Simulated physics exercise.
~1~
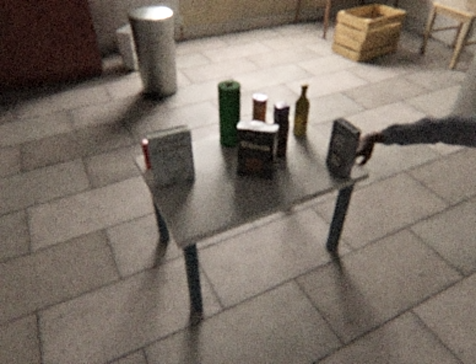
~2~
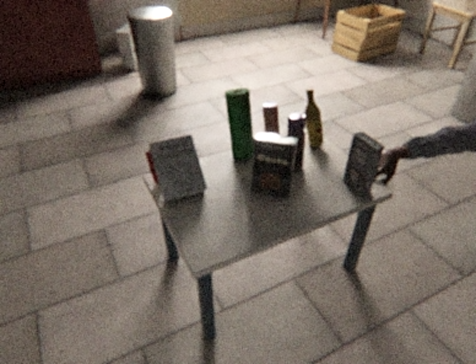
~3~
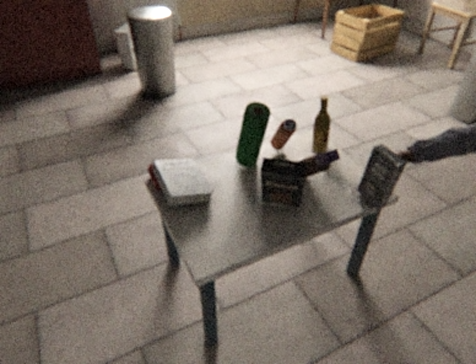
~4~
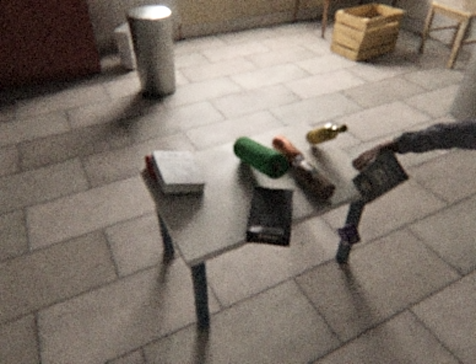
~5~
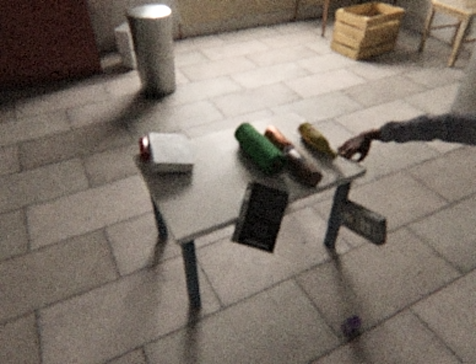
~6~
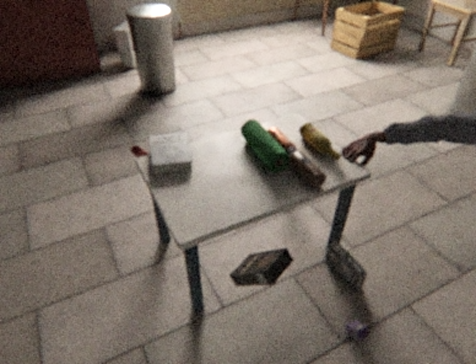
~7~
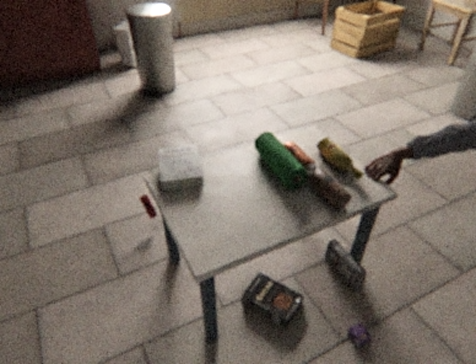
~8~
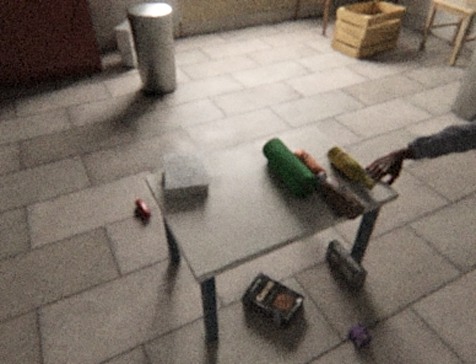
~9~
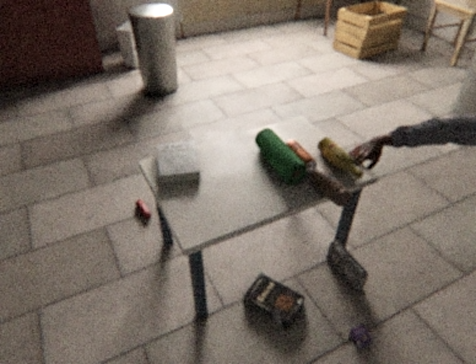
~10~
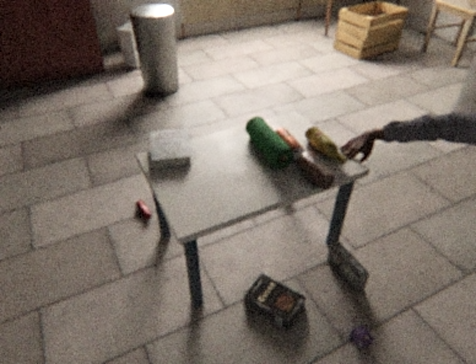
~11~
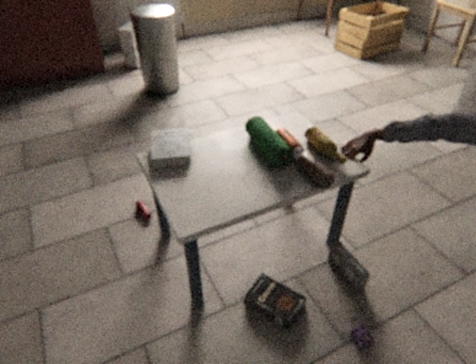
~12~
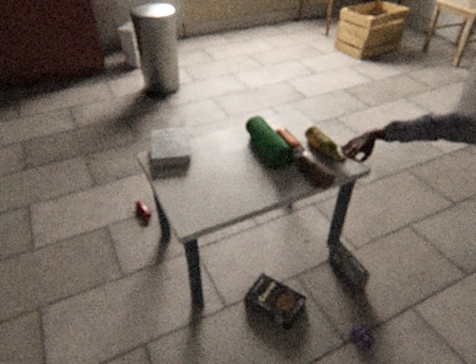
In the video, a hand at the right edge of a small table moves with it as it jerks back and forth; upright items topple, three packets and then a red shaker fall to the floor, while a green roll, bottle, jar, can and white book remain lying on top.
